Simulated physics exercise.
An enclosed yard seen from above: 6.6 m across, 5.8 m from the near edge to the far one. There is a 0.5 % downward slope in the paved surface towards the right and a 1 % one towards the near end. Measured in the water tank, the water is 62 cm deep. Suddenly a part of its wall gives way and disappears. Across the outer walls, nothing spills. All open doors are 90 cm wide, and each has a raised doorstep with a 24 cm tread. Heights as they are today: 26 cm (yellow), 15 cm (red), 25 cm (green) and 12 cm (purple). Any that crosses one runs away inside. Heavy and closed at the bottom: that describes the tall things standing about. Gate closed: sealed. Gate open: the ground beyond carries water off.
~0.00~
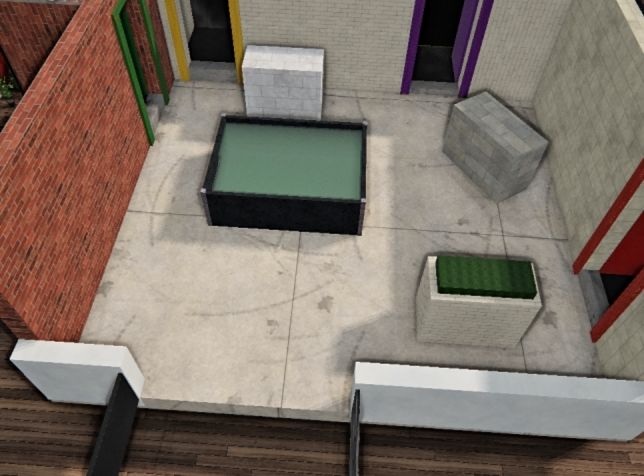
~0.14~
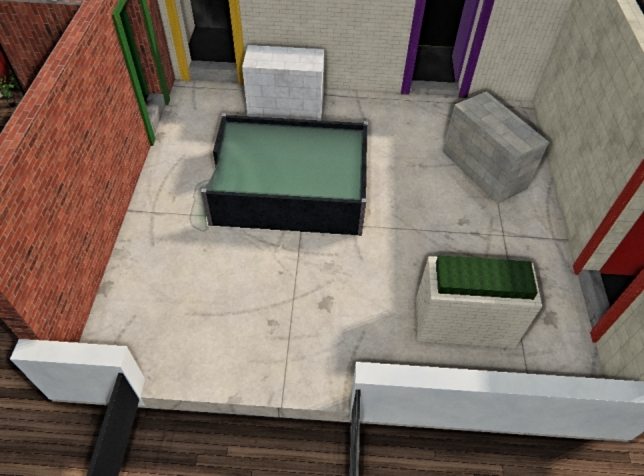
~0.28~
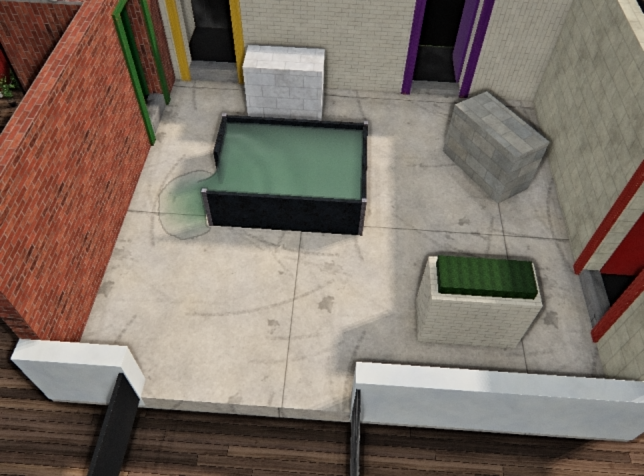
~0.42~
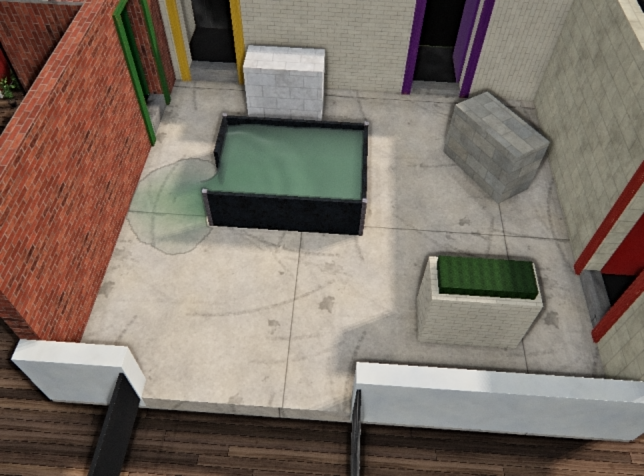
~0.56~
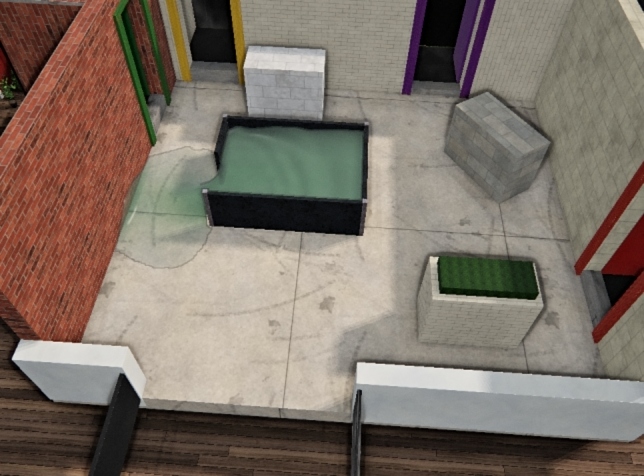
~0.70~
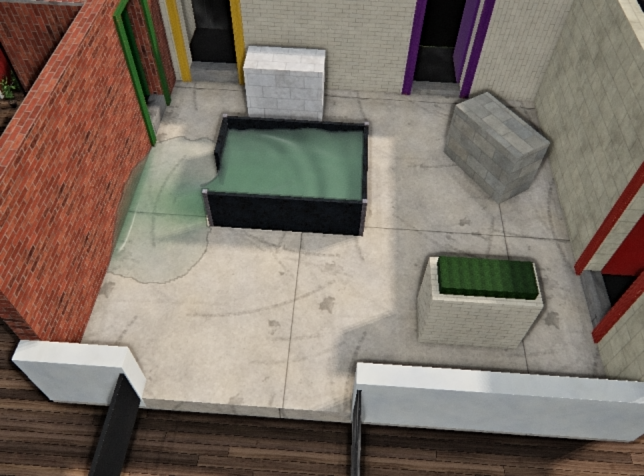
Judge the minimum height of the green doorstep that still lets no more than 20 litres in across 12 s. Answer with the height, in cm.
My estimate is 5 cm.
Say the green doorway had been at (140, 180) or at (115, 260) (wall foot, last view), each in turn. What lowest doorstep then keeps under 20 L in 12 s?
Minimums: Roughly 29 cm and 19 cm.
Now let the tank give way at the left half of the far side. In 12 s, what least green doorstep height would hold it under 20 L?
About 23 cm.
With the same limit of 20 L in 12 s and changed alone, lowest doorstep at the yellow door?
Yellow - roughly 13.5 cm.
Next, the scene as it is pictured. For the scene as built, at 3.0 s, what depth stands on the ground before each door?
Yellow door 17 cm, red door 0 cm, green door 7 cm, purple door 0 cm.
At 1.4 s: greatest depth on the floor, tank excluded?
40 cm.
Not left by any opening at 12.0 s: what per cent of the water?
I'd estimate some 78 in a hundred.
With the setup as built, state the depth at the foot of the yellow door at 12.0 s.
About 4.5 centimetres deep.
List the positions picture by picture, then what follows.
The first frame shows still water, 62 cm deep, in the water tank at (289, 160); the green door at (146, 73) is dry.
In the second frame, the front is at (195, 218), 0.3 m from the gap at (216, 192); 0.2 m2 of floor is wet, 62 cm left at the back.
In the third frame, the gap is at (217, 194), the front 0.8 m out at (164, 201); the back of the water tank holds 62 cm.
In the fourth frame, the gap is at (217, 195), the front 1.3 m out at (129, 211); the back of the water tank holds 62 cm.
In the fifth frame, the gap is at (218, 195), the front 1.4 m out at (118, 243); the back of the water tank holds 62 cm.
In the sixth frame, the front is at (109, 267), 1.6 m from the gap at (217, 195); 2.6 m2 of floor is wet, 60 cm left at the back; the green door at (147, 73), 2.2 m from the gap, is still 0.6 m from the nearest water.
After 1.4 s water covers 15 % of the floor, deepest (40 cm) near (143, 206); 8 cm at the green door, 0 litres in over its 25 cm doorstep.
After 3.0 s water covers 35 % of the floor, deepest (30 cm) near (76, 359); 7 cm at the green door, 0 litres in over its 25 cm doorstep.
After 12.0 s water covers 90 % of the floor, deepest (9 cm) near (71, 373); 5 cm at the green door, 0 litres in over its 25 cm doorstep.
At the green door as built, the water arrived by 1.0 s and peaked near 9 cm at 2.0 s.
Run again over the same 12 s with other heights there, 33 litres in over 4 cm, 15 litres over 5.5 cm. The limit of 20 litres is kept from about 5 cm up.
